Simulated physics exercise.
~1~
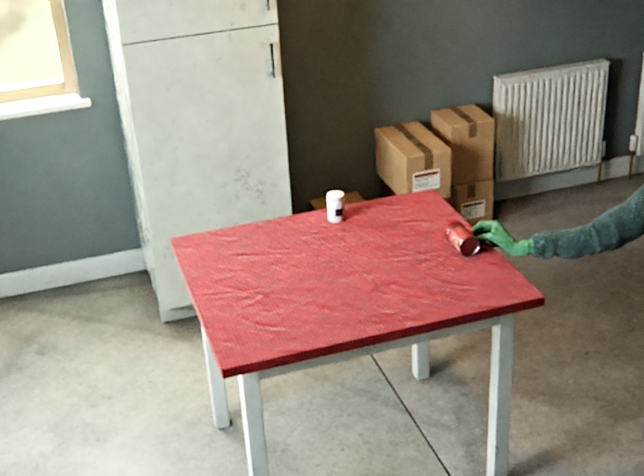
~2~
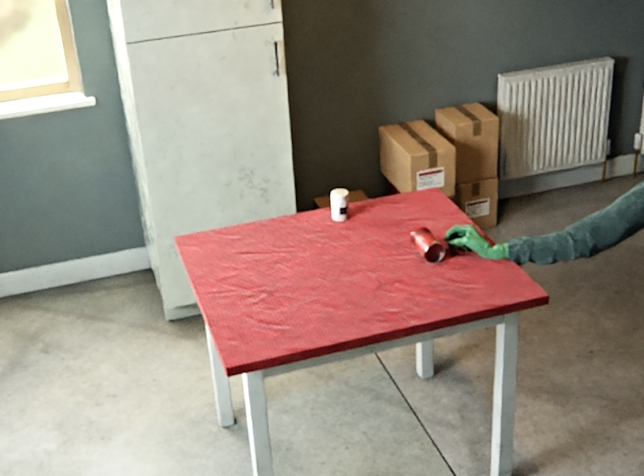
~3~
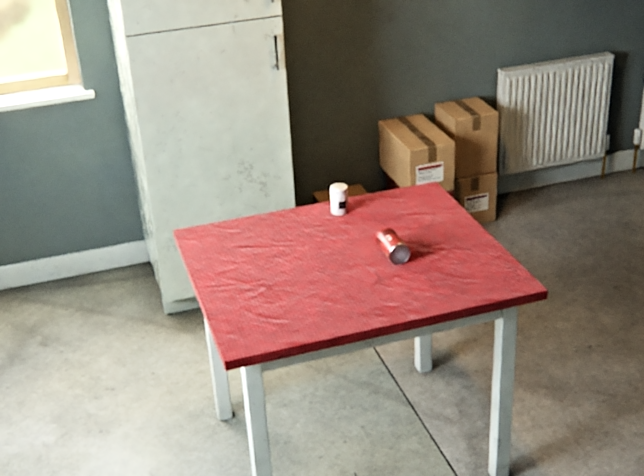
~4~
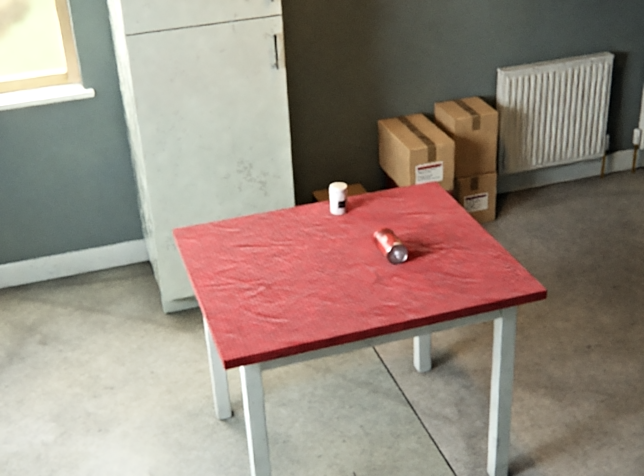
A green-gloved hand set a red tin rolling on its side across a red-topped table, then let go and drew away. The tin rolled left past the middle and came to rest on the table, near a white jar that never moved.
